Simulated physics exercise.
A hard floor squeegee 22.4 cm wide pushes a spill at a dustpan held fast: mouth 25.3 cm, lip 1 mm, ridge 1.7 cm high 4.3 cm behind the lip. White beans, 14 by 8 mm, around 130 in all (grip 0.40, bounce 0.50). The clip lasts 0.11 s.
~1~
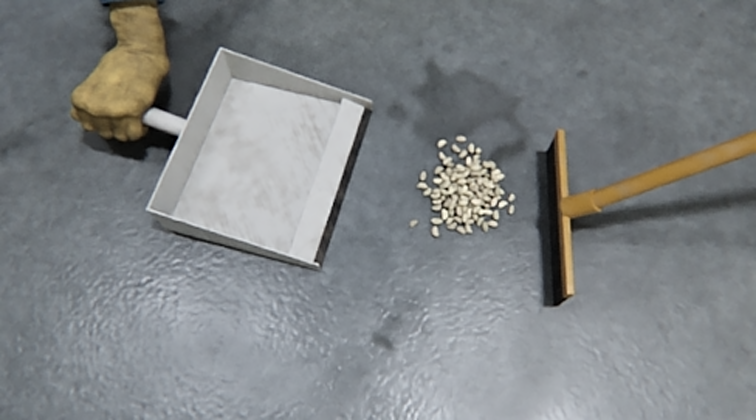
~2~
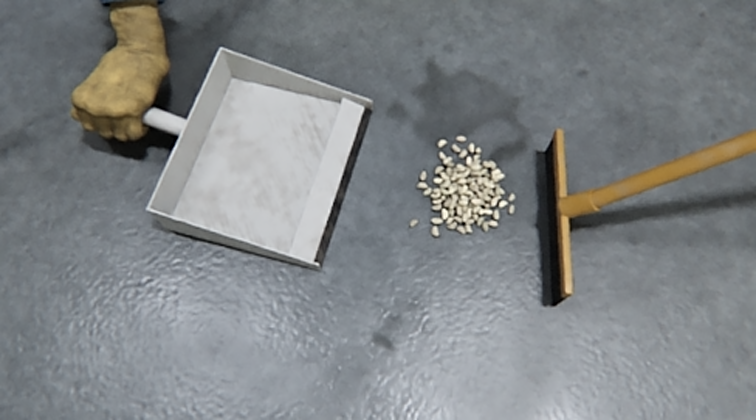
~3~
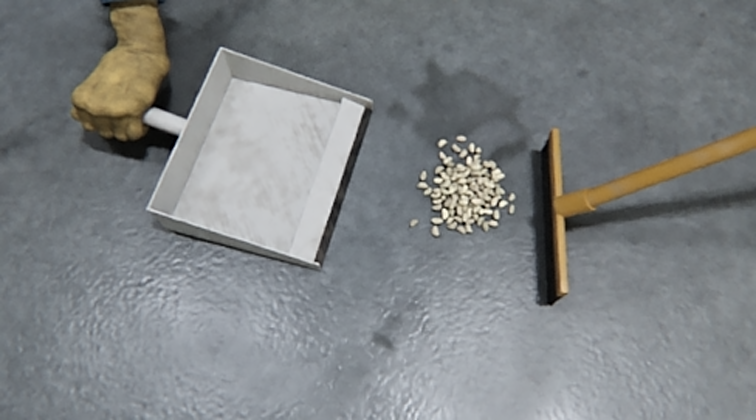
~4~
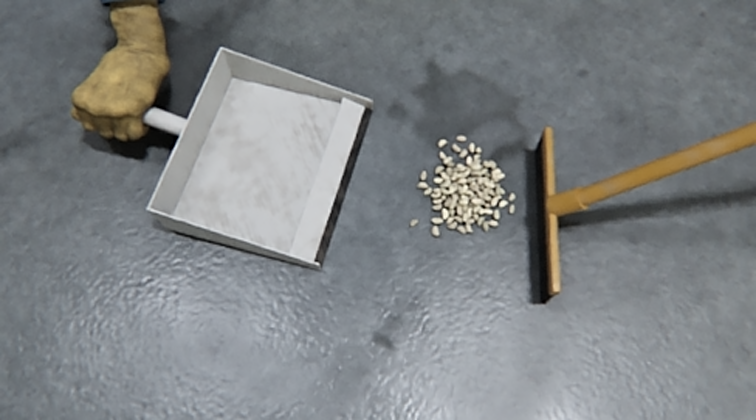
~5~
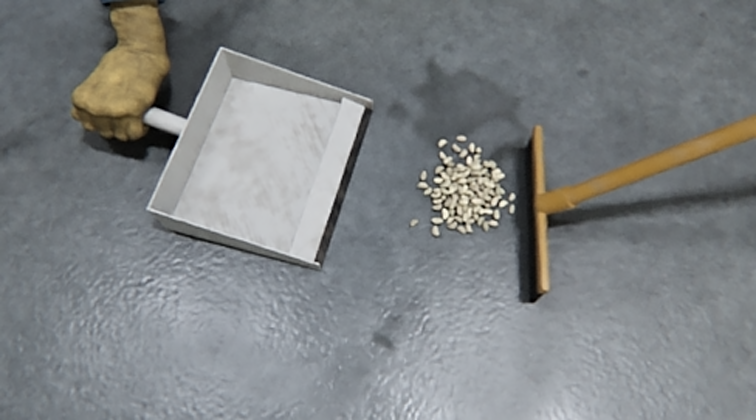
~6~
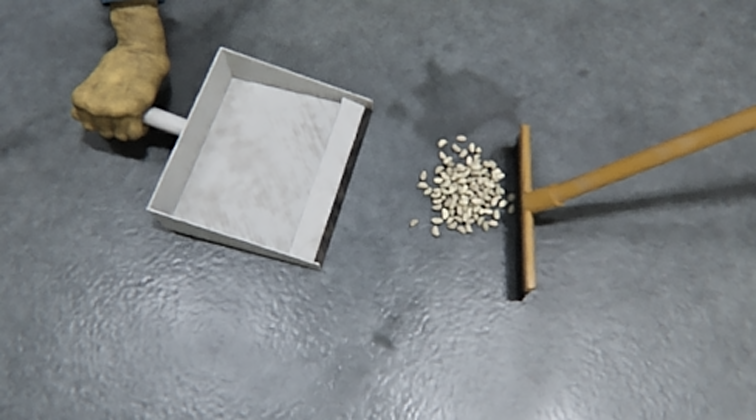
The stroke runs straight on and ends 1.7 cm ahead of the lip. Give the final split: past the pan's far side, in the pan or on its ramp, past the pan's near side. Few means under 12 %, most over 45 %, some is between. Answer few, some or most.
Past the pan's far side: Few; in the pan or on its ramp: Some; past the pan's near side: Few.
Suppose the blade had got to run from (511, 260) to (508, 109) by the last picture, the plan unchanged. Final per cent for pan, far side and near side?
Pan 50, far 5, near 5.
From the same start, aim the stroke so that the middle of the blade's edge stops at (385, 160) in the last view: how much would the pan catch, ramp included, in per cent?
About 20 per cent.
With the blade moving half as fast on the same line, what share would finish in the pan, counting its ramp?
It would be near 25 per cent.
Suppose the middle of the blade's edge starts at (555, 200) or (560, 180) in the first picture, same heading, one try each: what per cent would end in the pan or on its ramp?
About 30 and 25 per cent.
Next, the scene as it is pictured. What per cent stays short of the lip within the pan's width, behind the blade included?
About 60 per cent.
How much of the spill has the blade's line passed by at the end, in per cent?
Roughly 5 per cent.
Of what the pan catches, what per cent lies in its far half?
Roughly 60 per cent.
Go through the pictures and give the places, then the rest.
In the first picture, blade from (568, 293) to (559, 136), moved 0.0 cm, 0 of the pieces shifted so far; middle of the pieces at (464, 190); pan at (260, 164).
In the second picture, blade from (566, 293) to (557, 136), moved 0.2 cm, 0 of the pieces shifted so far; middle of the pieces at (464, 190).
In the third picture, blade from (562, 292) to (553, 135), moved 0.8 cm, 0 of the pieces shifted so far; middle of the pieces at (464, 190).
In the fourth picture, blade from (554, 291) to (546, 134), moved 1.7 cm, 0 of the pieces shifted so far; middle of the pieces at (465, 190).
In the fifth picture, blade from (543, 289) to (536, 133), moved 3.1 cm, 0 of the pieces shifted so far; middle of the pieces at (465, 190).
In the sixth picture, blade from (529, 288) to (524, 131), moved 4.7 cm, 0 of the pieces shifted so far; middle of the pieces at (465, 190); pan at (260, 163).
Then, 0.15 s after the last picture, middle of the blade 13 cm from the lip; 0 % over the lip, far side 0 %, near side 0 %.
Then, 0.24 s after the last picture, middle of the blade 6 cm from the lip; 0 % over the lip, far side 0 %, near side 0 %.
Then, 0.47 s after the last picture, middle of the blade 4 cm from the lip; 35 % over the lip, far side 5 %, near side 0 %.
In the end, far side 5 %, pan 35 %, near side 0 %, in front of the lip or behind the blade 60 %.
